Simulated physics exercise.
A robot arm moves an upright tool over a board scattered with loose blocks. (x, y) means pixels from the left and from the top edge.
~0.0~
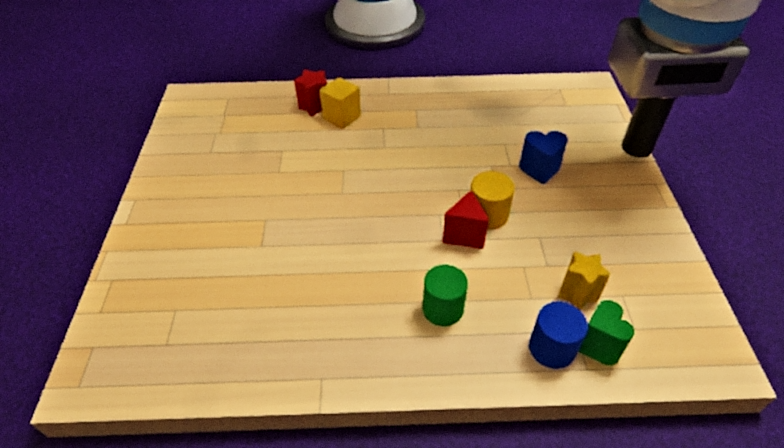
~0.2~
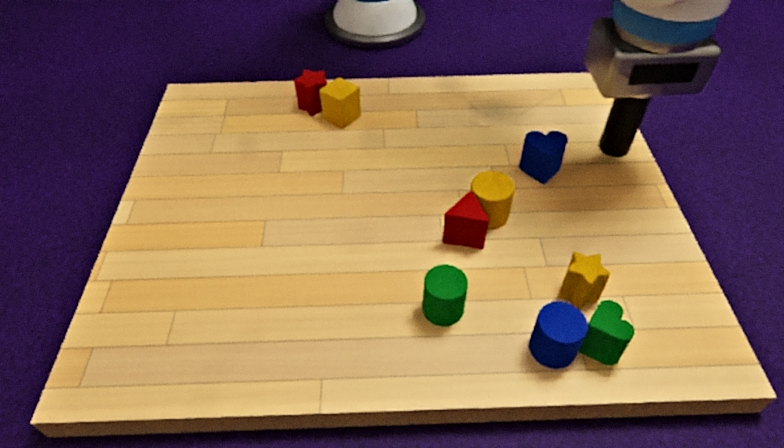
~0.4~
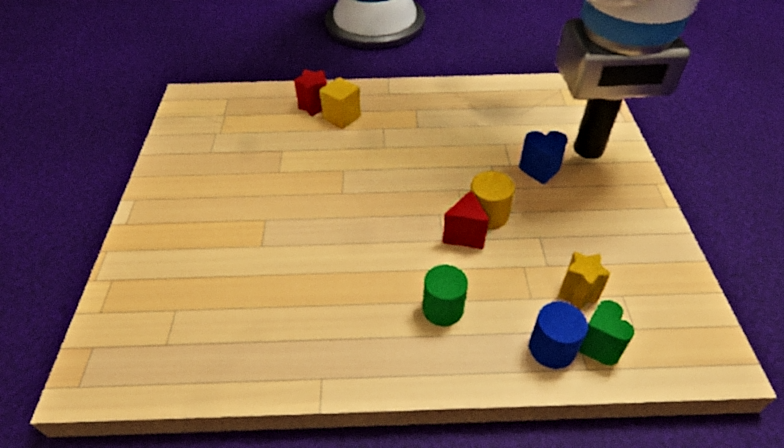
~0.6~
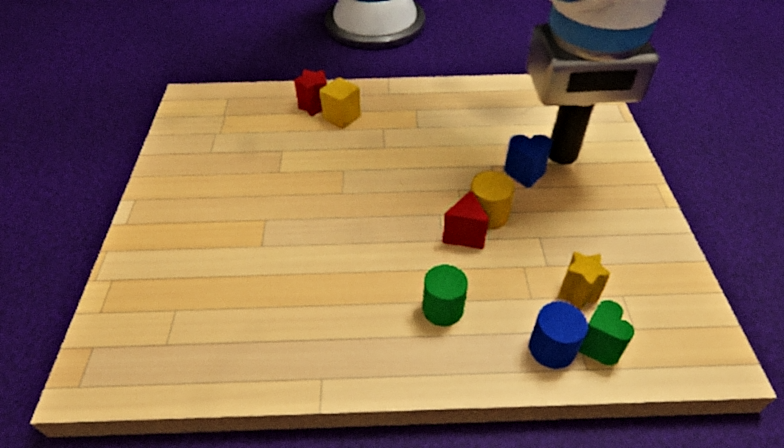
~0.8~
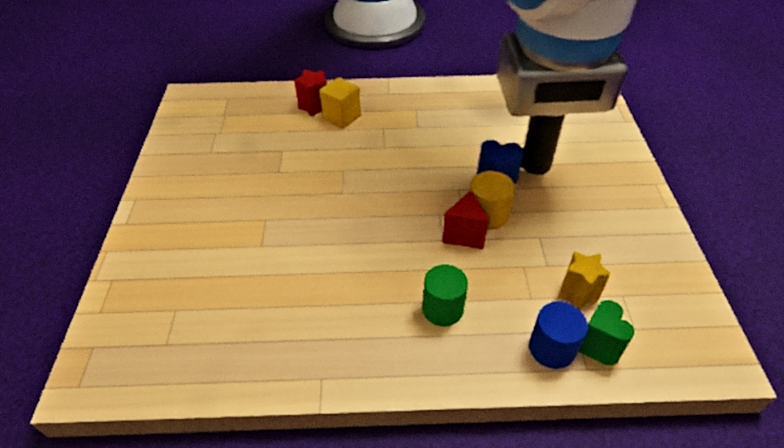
A robot arm holds a dark upright tool over the right side of a pale wooden board on a purple surface, seen from above at a steady angle. Red and yellow blocks sit at the back, a red triangle and yellow cylinder near the middle, and green, blue and yellow blocks toward the front right. The tool slides left and pushes the blue heart leftward, close behind the yellow cylinder, while the other blocks stay still.
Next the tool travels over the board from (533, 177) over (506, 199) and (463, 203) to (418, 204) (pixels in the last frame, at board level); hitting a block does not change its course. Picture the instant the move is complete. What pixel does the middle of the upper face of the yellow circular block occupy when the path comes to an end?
It is at (430, 202).
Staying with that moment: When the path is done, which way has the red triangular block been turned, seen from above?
Looking down, it rotates anti-clockwise.
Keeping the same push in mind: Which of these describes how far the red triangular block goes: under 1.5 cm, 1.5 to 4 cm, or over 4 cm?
I'd go with 1.5 to 4 cm for this block.
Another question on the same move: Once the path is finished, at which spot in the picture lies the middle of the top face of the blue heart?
Final place: (447, 152).
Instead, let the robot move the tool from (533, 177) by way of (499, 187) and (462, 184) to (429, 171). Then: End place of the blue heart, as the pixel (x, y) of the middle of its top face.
The middle of its top is at (393, 141).
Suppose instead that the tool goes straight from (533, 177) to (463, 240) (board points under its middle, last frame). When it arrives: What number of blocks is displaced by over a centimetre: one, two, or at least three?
When the path ends, I think you'll find three or more blocks out of place by more than 1 cm.
On the path given first. One third of the way, tool (507, 187); red triangular block (465, 210), turned 15° anticlockwise; yellow circular block (485, 189); blue heart (475, 156), turned 65° clockwise.
Two thirds of the way, tool (464, 191); red triangular block (451, 226), turned 60° anticlockwise; yellow circular block (450, 199); blue heart (454, 152).
At the end, tool (419, 191); red triangular block (450, 229), turned 70° anticlockwise; yellow circular block (430, 202); blue heart (447, 152), turned 160° clockwise.
